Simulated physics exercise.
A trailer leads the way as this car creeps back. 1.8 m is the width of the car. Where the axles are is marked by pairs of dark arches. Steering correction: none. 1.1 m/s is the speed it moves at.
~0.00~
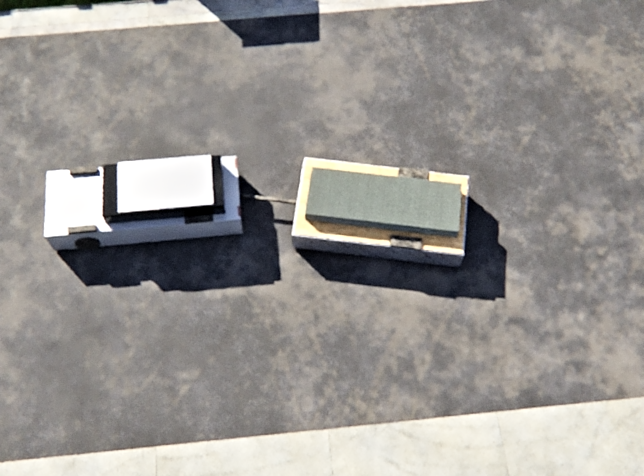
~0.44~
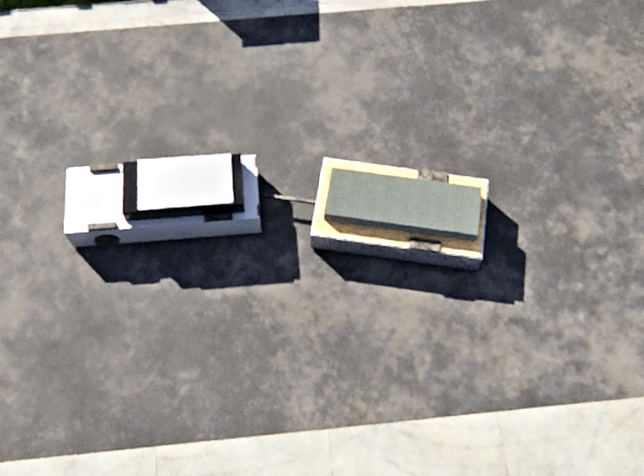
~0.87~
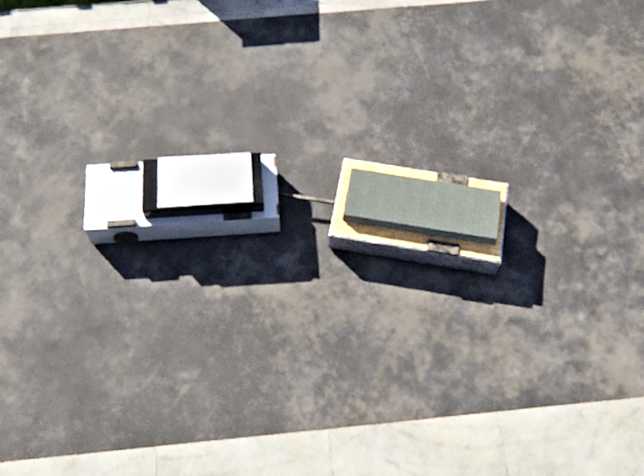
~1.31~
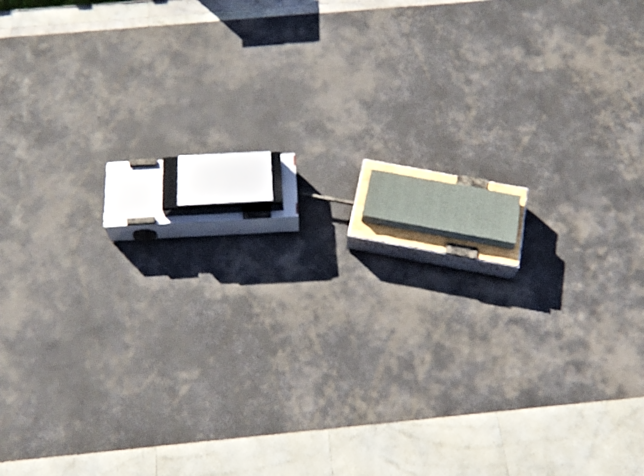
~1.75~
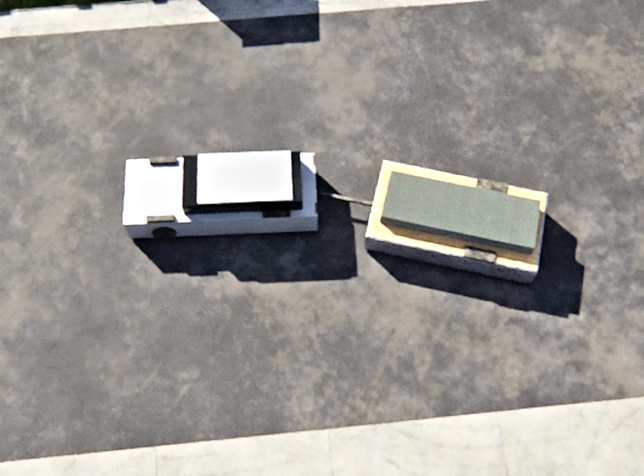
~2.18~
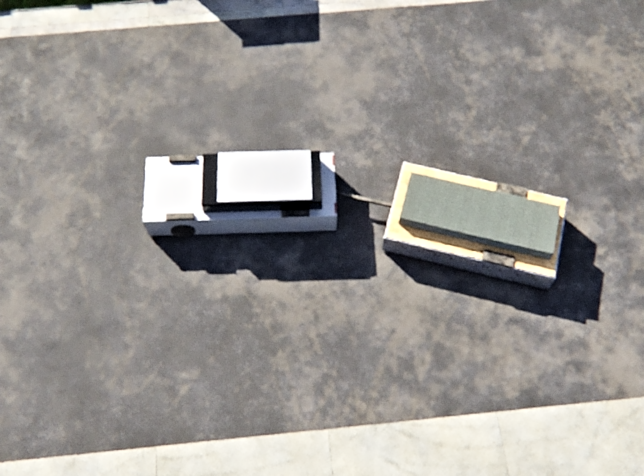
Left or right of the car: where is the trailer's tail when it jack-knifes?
Tail goes left.
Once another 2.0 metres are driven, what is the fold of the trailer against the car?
Fold: Approx. 20 deg, left side.
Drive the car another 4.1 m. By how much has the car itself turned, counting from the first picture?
Heading change vs. first picture: Approx. 10 deg.
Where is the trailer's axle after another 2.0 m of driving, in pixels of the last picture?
Roughly pixel (584, 247).
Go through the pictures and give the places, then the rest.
The first picture shows car's middle (137, 186), trailer's axle (410, 207); tail 13° to the car's left; front wheels 4° left.
The second picture shows car's middle (157, 184), trailer's axle (429, 210); tail 14° to the car's left.
The third picture shows car's middle (177, 182), trailer's axle (448, 213); tail 15° to the car's left.
The fourth picture shows car's middle (197, 180), trailer's axle (467, 216); tail 15° to the car's left.
The fifth picture shows car's middle (217, 179), trailer's axle (486, 220); tail 16° to the car's left.
The sixth picture shows car's middle (237, 177), trailer's axle (505, 224); tail 17° to the car's left.
Then, 4.0 s in, the tail is 22° to the car's left, the car has turned 7° and the trailer's axle is at (584, 247) of the last picture.
Then, 5.9 s in, the tail is 30° to the car's left, the car has turned 11° and the trailer's axle is out of the picture.
Then, 7.8 s in, the tail is 42° to the car's left, the car has turned 14° and the trailer's axle is out of the picture.
Then, 9.7 s in, the tail is 60° to the car's left, the car has turned 17° and the trailer's axle is out of the picture; it has jack-knifed.
